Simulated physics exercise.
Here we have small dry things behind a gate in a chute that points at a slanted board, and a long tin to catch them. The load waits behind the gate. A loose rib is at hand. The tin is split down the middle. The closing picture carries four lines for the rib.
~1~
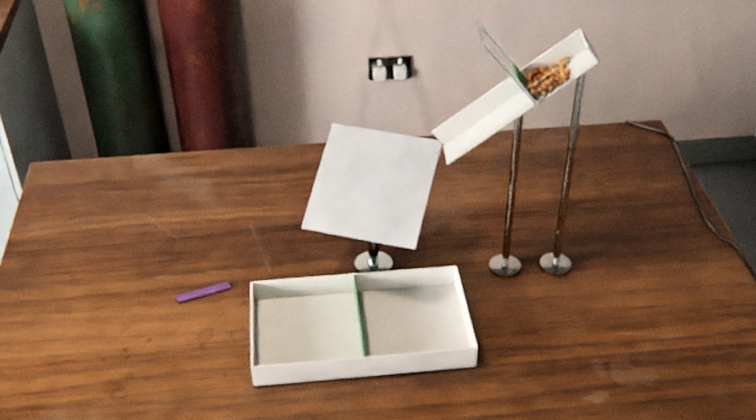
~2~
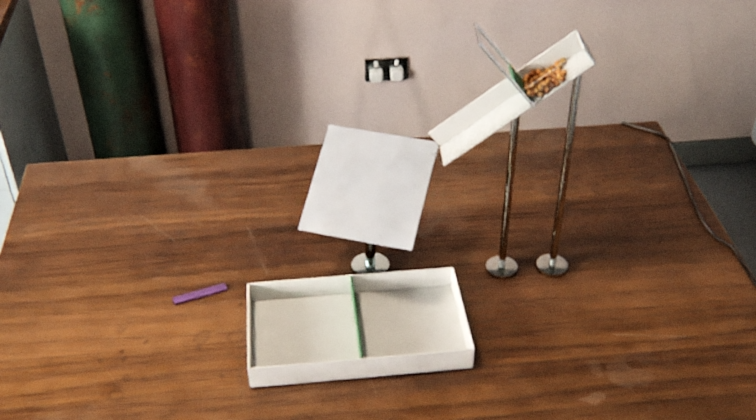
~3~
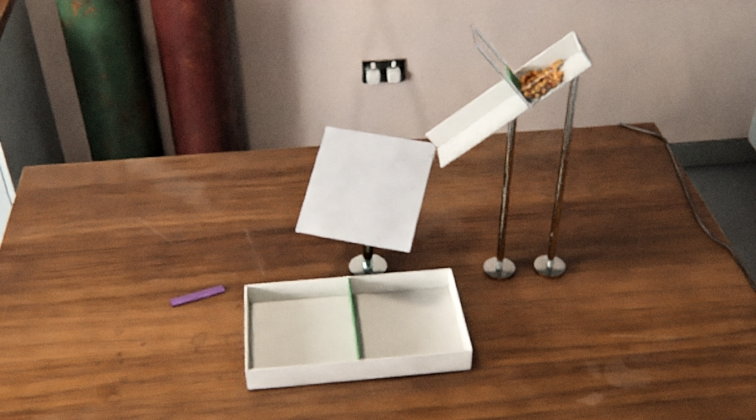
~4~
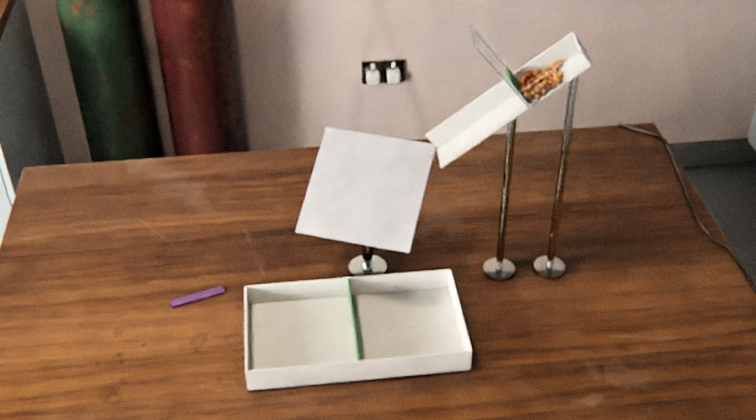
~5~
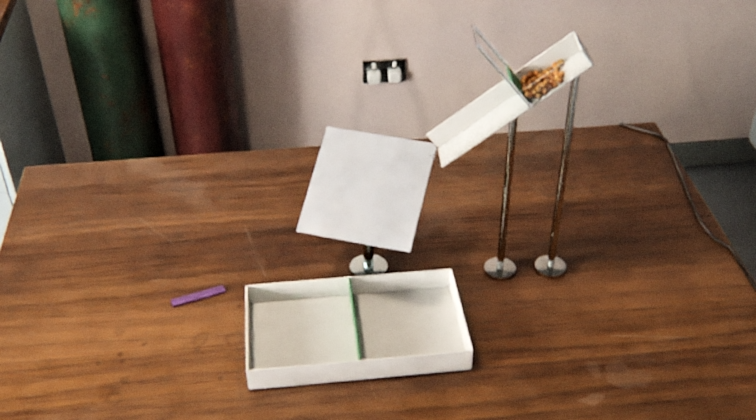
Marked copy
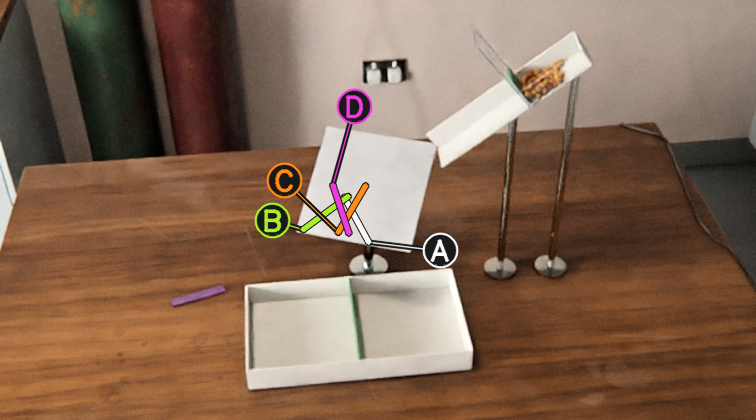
We see small golden-brown pieces resting behind a gate in a raised, sloping white chute, beside a tilted white board and a divided tray on a wooden table; apart from a slight shift of the view, nothing moves.
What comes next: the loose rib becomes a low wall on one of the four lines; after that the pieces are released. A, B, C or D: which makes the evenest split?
I would pick line D.
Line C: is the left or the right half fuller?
More lands on the left.
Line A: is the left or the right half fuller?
More lands on the right.
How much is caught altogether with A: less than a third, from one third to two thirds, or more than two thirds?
Line A gives more than two thirds.
On the marked copy, line A from (344, 197) to (368, 242); line B from (348, 196) to (303, 229); line C from (365, 185) to (338, 232); line D from (332, 185) to (348, 233).
With A, of what is caught, a small part in the left half, nearly all in the right.
With B, of what is caught, nearly all in the left half, a small part in the right.
With C, of what is caught, nearly all in the left half, a stray few in the right.
With D, of what is caught, about half in the left half, about half in the right.
